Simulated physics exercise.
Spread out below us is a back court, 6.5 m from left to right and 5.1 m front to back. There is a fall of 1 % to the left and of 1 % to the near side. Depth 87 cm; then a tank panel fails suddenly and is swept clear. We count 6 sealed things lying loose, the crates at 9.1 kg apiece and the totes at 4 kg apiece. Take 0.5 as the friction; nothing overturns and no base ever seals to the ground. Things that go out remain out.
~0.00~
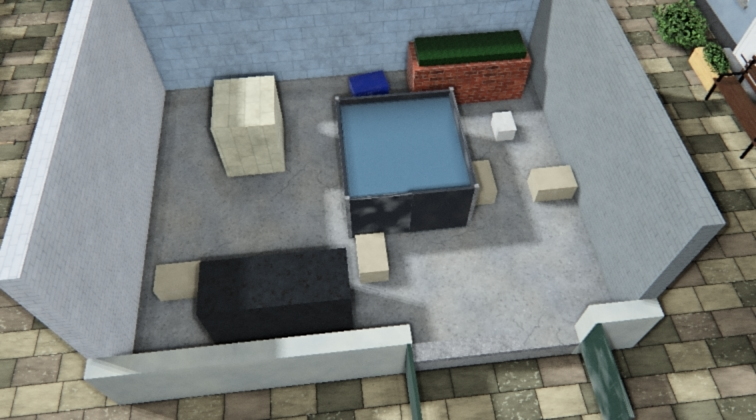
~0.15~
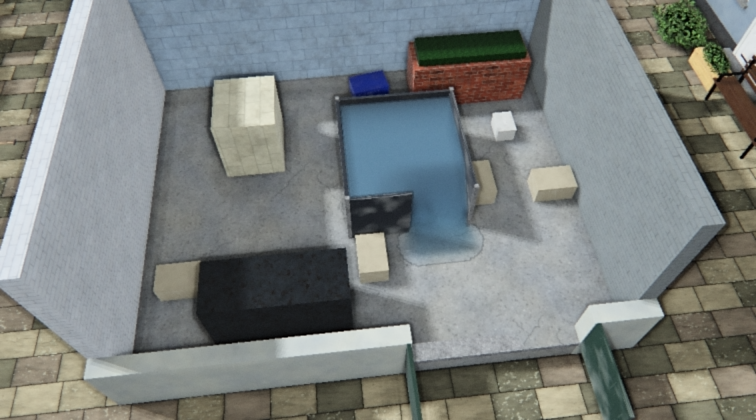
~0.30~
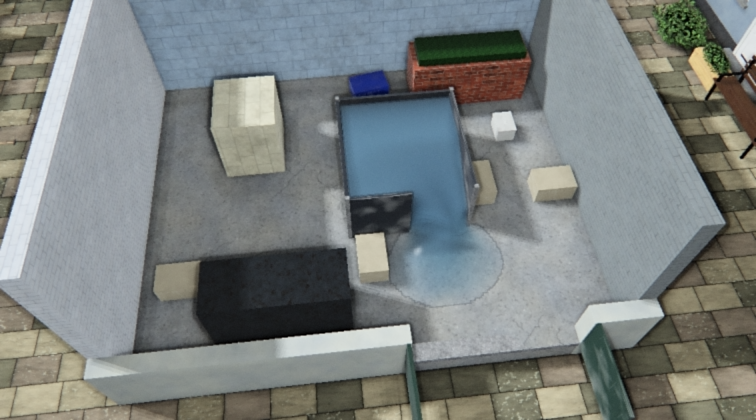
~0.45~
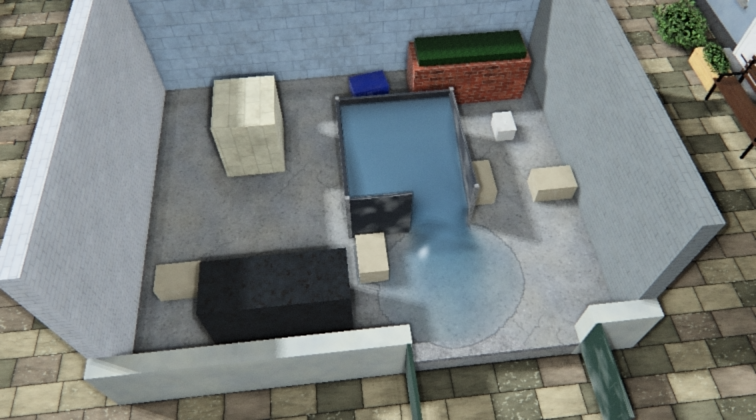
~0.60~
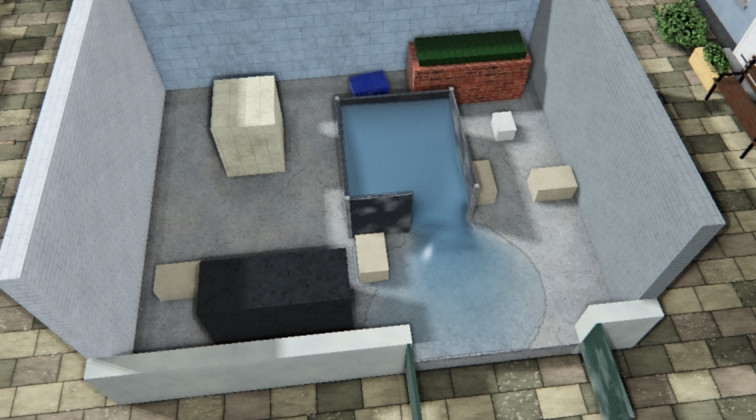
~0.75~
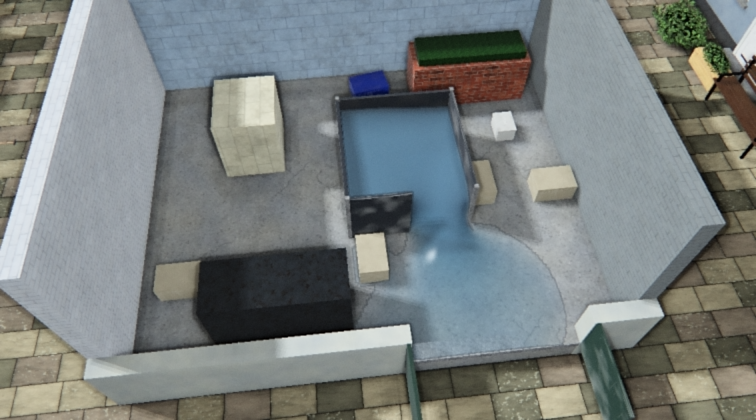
Water pours from an opening in the tank's near side and spreads across the courtyard floor.
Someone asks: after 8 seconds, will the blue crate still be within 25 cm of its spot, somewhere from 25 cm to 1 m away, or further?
It remains close to its start.
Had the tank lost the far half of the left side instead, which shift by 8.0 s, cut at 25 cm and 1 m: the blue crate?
In that scenario the blue crate would have shifted only slightly.
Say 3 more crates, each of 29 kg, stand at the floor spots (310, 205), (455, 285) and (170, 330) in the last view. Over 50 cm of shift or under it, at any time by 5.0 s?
One by one: Below the mark, beyond the mark, below the mark.
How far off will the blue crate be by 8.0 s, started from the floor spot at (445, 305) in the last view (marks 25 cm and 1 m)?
It travels far.
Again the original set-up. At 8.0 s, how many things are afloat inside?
By my count, 0.
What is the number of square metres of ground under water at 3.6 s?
That flooded area is roughly 15 m2.
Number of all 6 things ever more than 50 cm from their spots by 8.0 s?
I make that 1.
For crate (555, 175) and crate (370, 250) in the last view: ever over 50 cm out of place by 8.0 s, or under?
First one went too far, second one stayed inside.
After 1.6 s the blue crate is near (369, 81), 0.0 m from its start, aground; 0 of 6 are out; 0 afloat.
After 3.6 s the blue crate is near (369, 81), 0.0 m from its start, aground; 0 of 6 are out; 0 afloat.
After 5.6 s the blue crate is near (369, 81), 0.0 m from its start, aground; 0 of 6 are out; 0 afloat.
After 8.0 s the blue crate is near (369, 81), 0.0 m from its start, aground; 0 of 6 are out; 0 afloat.
